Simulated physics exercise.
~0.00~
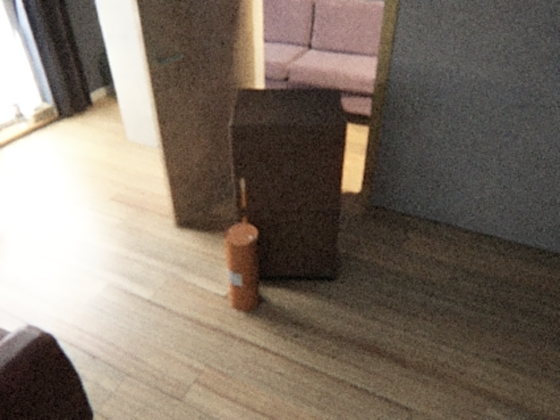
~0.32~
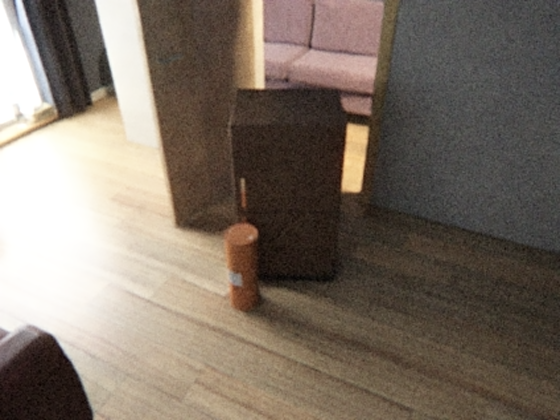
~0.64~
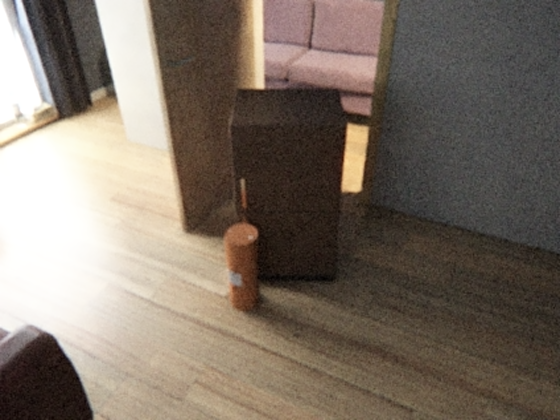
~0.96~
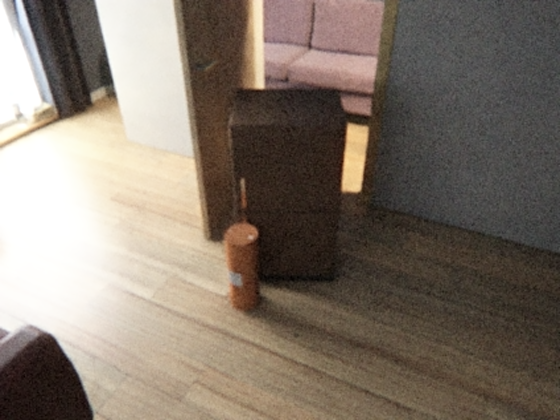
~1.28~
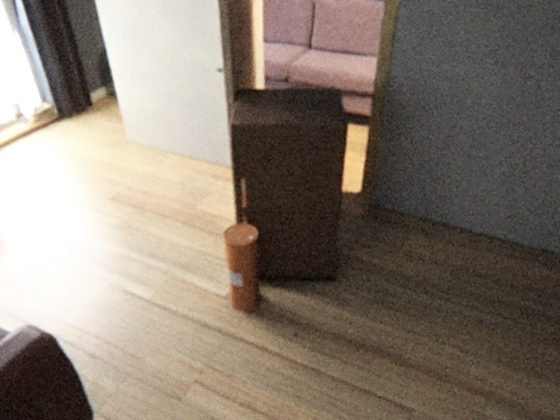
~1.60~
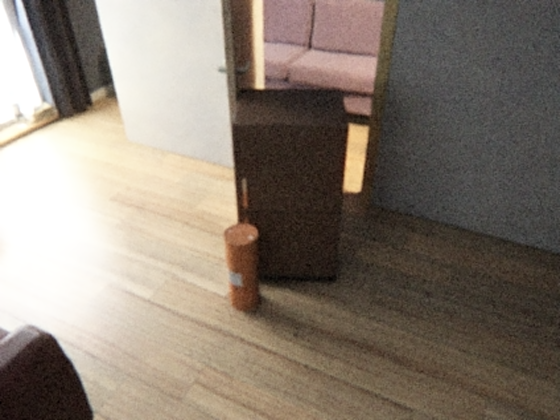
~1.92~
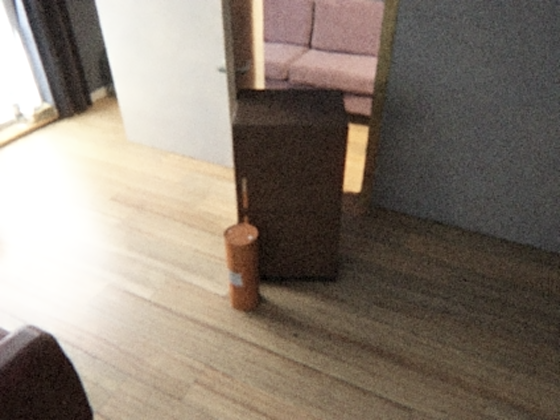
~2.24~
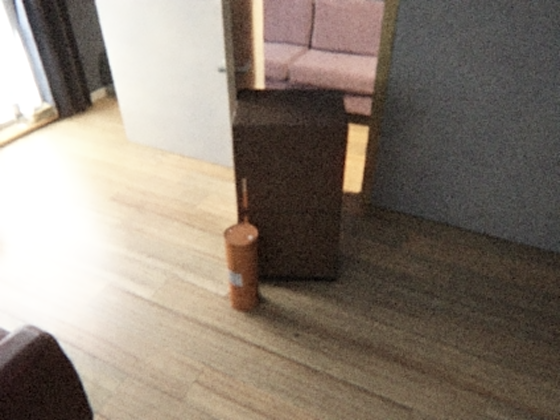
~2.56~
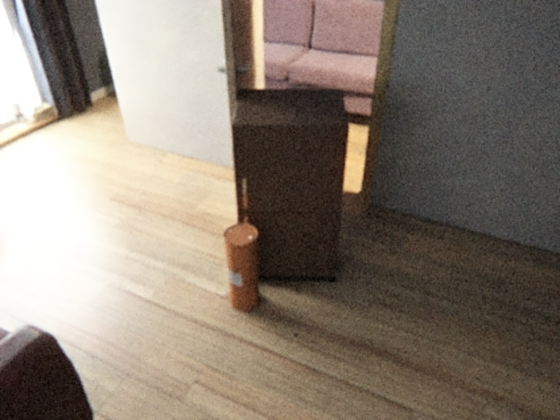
A room door stood wide open behind a dark brown, box-shaped appliance and an orange canister, with a pink sofa visible beyond. The door swung partway towards its frame, then stopped against the appliance and stayed partly open, while the canister remained standing in front.
